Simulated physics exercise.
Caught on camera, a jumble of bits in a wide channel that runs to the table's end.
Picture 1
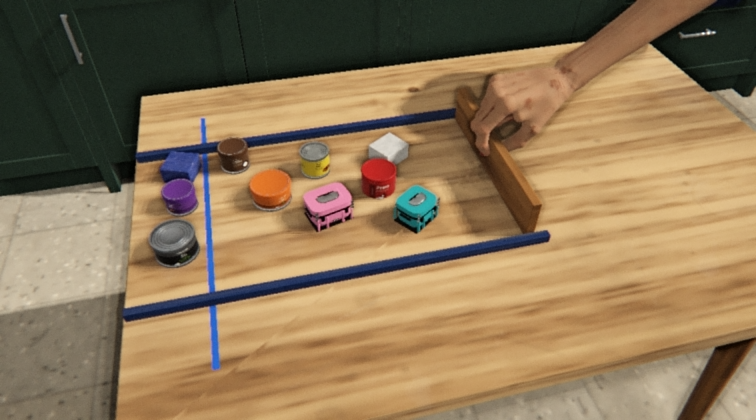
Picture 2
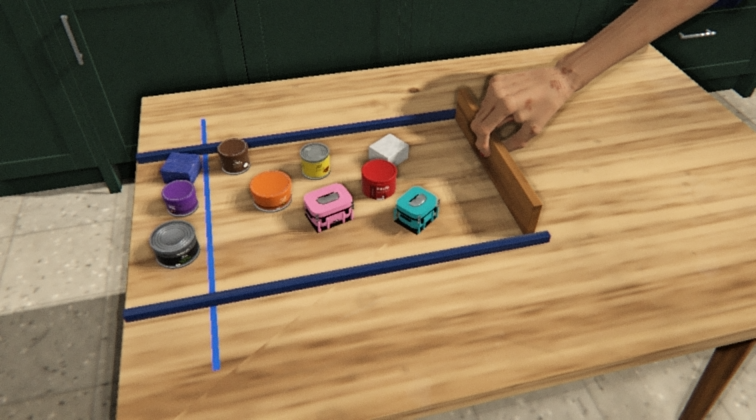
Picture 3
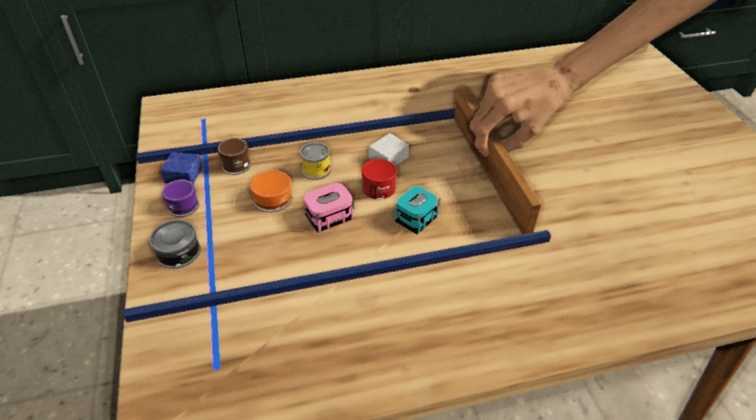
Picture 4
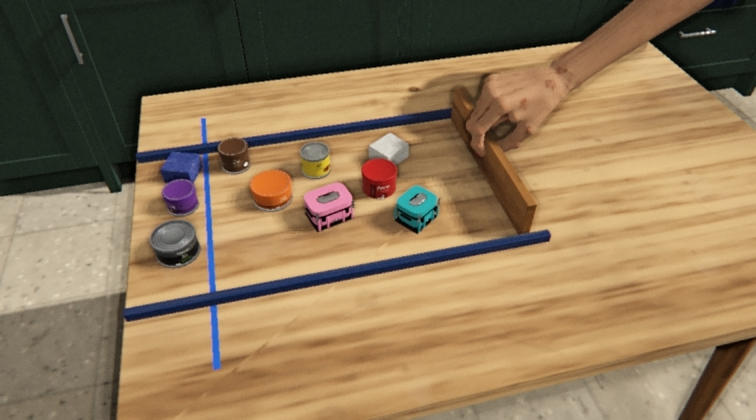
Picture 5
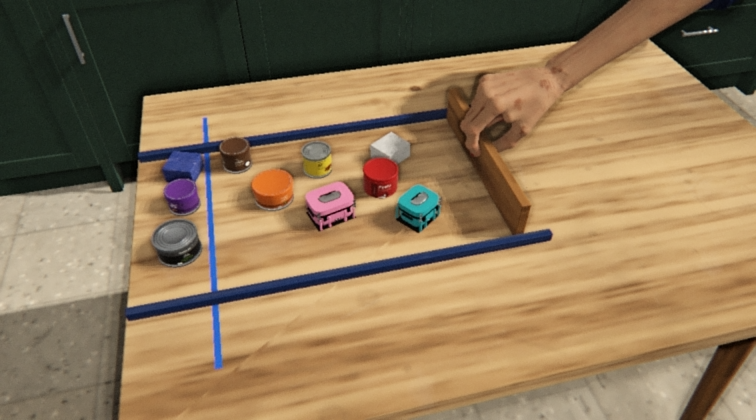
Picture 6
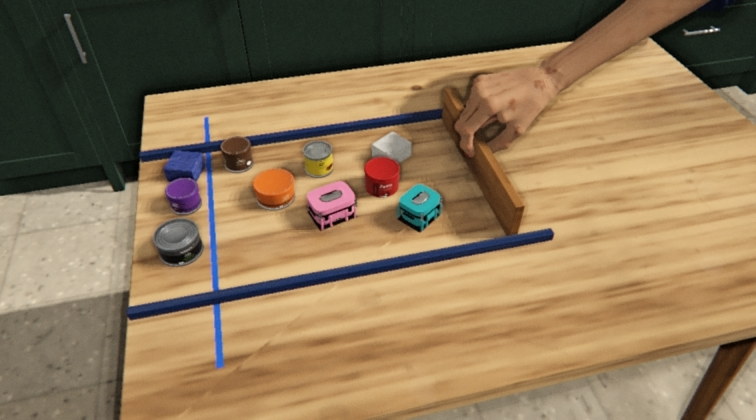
A hand slides a wooden board slightly left toward small colourful containers on a table.
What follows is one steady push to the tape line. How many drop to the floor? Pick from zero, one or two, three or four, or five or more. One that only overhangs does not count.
As it turns out, the number that fall off is one or two.
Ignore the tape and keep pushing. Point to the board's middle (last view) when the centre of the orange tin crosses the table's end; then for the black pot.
Its middle is around (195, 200) and around (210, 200).
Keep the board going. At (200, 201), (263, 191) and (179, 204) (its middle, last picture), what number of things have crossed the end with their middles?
The counts: 2, 0 and 5.
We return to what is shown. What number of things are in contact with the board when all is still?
In contact: 4.
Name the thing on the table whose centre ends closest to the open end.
The black pot.
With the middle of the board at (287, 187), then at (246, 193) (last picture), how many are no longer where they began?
First 7, then 10.
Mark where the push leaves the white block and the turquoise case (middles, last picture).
First (192, 176), then (187, 259).
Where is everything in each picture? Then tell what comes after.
In the first picture, black pot (175, 243); purple pot (180, 198); blue block (181, 168); board (493, 155); tape (208, 217).
In the second picture, purple pot (181, 199); brown pot (234, 157).
In the third picture, blue block (182, 168); white block (389, 152).
In the fourth picture, black pot (176, 244); orange tin (272, 191).
In the fifth picture, purple pot (183, 197); pink case (330, 206).
In the sixth picture, black pot (179, 242); purple pot (184, 197); blue block (185, 167); board (478, 156); tape (212, 216).
Soon after, none off yet; black pot at rest near (179, 242); purple pot at rest near (184, 197); blue block at rest near (185, 167).
By the end, the number that fall off is one or two; fallen, purple pot.
